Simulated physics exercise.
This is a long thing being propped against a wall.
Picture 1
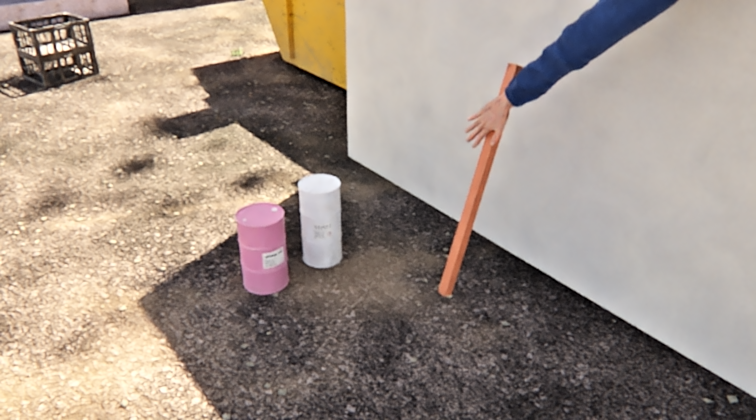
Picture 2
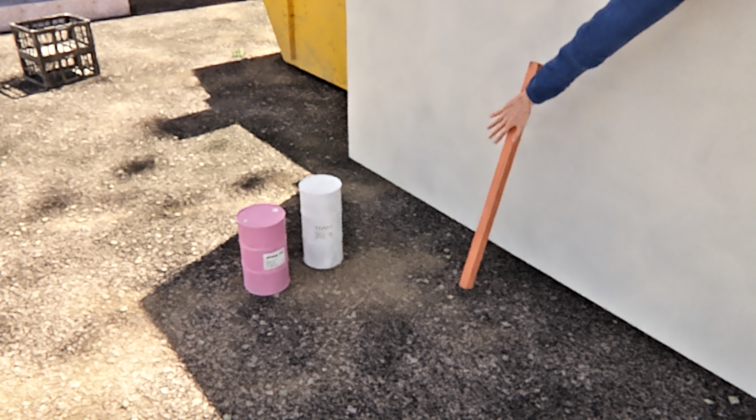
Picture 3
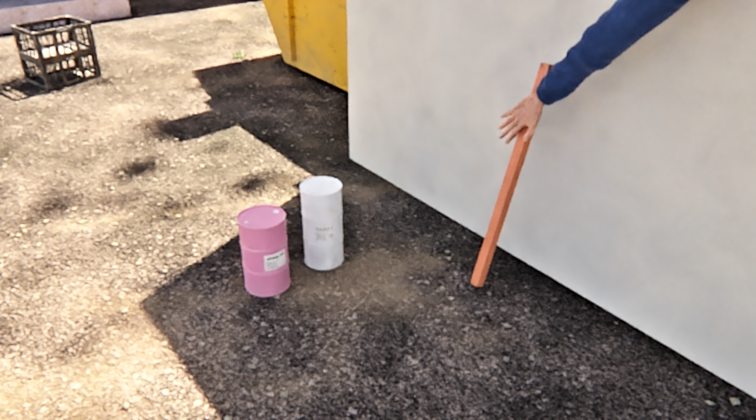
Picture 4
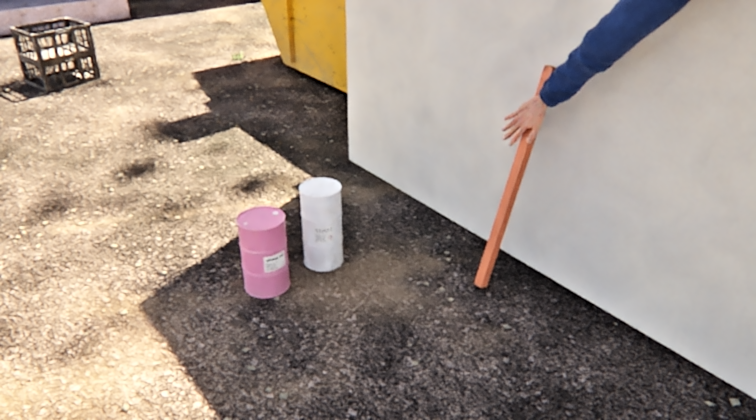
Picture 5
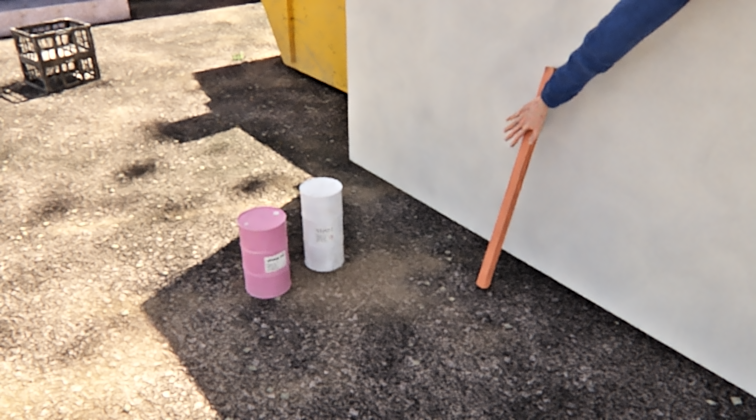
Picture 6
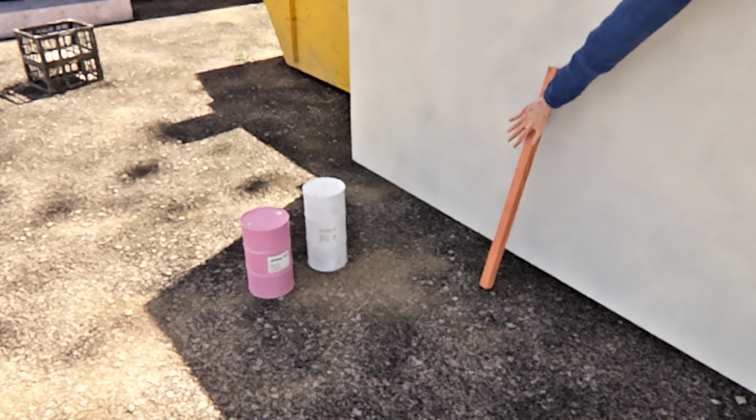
A blue-sleeved arm moving an orange pole rightward and propping it against a white wall, near pink and white canisters.
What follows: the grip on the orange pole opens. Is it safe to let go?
It remains leaning.
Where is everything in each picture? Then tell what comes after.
Not yet at the wall; orange pole (478, 186); white canister (321, 221), in the first picture.
Not yet at the wall; orange pole (499, 181); white canister (322, 222), in the second picture.
Not yet at the wall; orange pole (510, 181); white canister (323, 224), in the third picture.
Not yet at the wall; orange pole (514, 182); white canister (322, 225), in the fourth picture.
Propped up under the hand; orange pole (516, 183); white canister (323, 225), in the fifth picture.
Propped up under the hand; orange pole (519, 184); white canister (326, 225), in the sixth picture.
Then, 0.20 s on from there, no change.
Then, 0.70 s on from there, orange pole resting near (519, 184).
In the end, all 3 unmoved. At the end, from the last picture's camera, orange pole near (519, 184). The pole stays up.
